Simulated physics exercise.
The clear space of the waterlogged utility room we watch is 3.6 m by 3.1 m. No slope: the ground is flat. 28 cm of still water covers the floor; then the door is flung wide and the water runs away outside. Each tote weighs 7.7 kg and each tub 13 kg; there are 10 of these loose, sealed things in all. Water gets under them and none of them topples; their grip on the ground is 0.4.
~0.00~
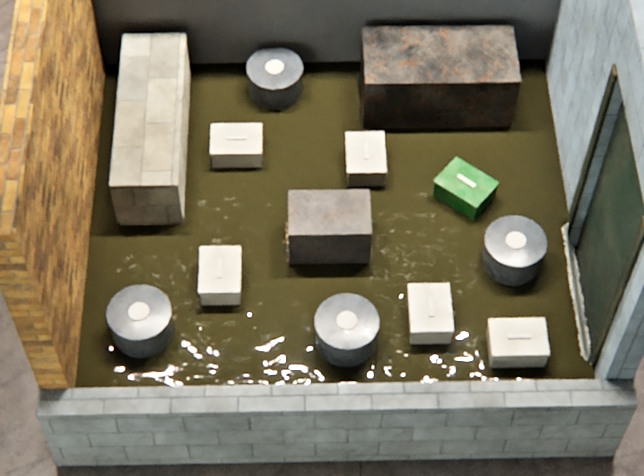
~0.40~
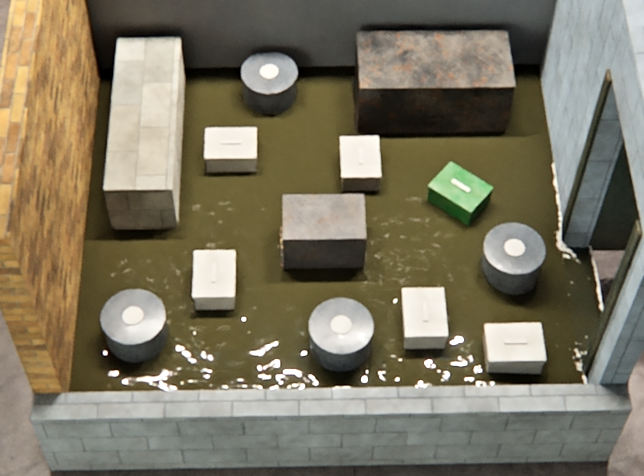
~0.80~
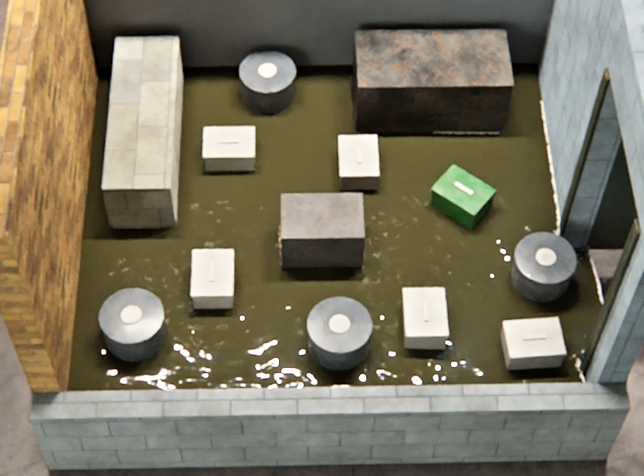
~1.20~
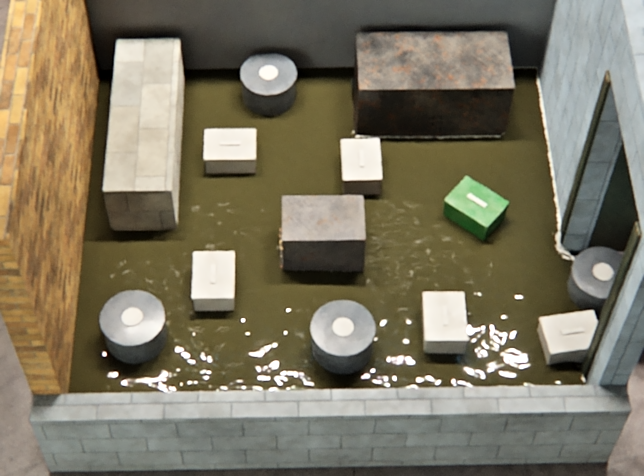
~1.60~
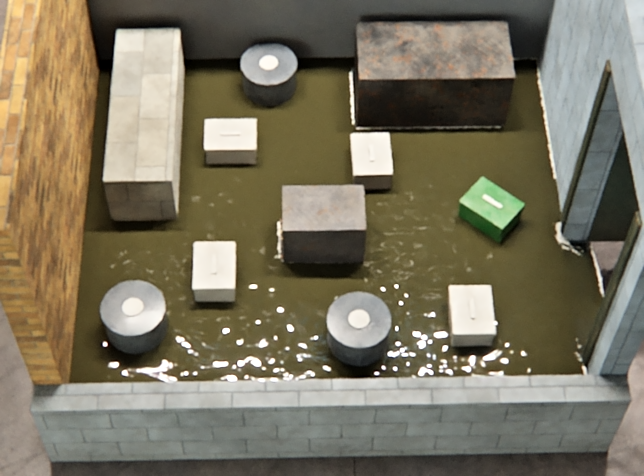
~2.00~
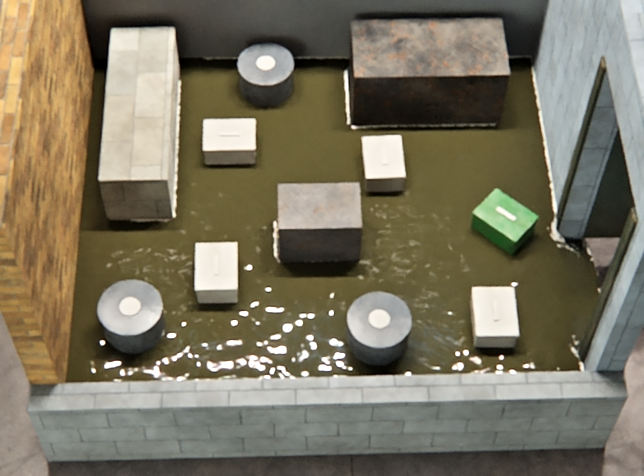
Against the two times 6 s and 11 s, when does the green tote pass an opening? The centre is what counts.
Chances are it gets away ahead of the interval's start.
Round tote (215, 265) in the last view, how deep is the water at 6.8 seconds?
Around 16 centimetres.
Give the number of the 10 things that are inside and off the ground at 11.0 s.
At that time the total is 3.
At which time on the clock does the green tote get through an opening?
At about 3.0 s.
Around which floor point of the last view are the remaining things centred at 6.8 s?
The centre sits near (298, 243).
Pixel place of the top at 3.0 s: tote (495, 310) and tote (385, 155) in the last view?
Estimated pixels: (584, 307) and (438, 174).
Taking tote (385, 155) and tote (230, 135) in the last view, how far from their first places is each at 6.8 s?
Respectively: Gone out and 40 cm.
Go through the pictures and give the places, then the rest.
In the first picture, the green tote at (466, 182) floats; about 2640 L in view; 0 of 10 have shifted.
In the second picture, the green tote at (461, 187) floats; 28 cm deep round most things; 0 of 10 have shifted.
In the third picture, the green tote at (464, 189), afloat, 4 cm from its start; about 2530 L in view; 2 of 10 have shifted.
In the fourth picture, the green tote at (477, 201), afloat, 16 cm from its start; 27 cm deep round most things; 4 of 10 have shifted.
In the fifth picture, the green tote at (492, 203), afloat, 30 cm from its start; 24 cm deep round most things; 6 of 10 have shifted.
In the sixth picture, the green tote at (506, 215), afloat, 48 cm from its start; about 2330 L in view; 6 of 10 have shifted.
After 3.0 s the green tote has gone out (at 2.9 s); 3 of 10 are out; 7 afloat.
After 6.8 s the green tote has gone out (at 2.9 s); 6 of 10 are out; 4 afloat.
After 11.0 s the green tote has gone out (at 2.9 s); 7 of 10 are out; 3 afloat.
After 15.0 s the green tote has gone out (at 2.9 s); 7 of 10 are out; 3 afloat.
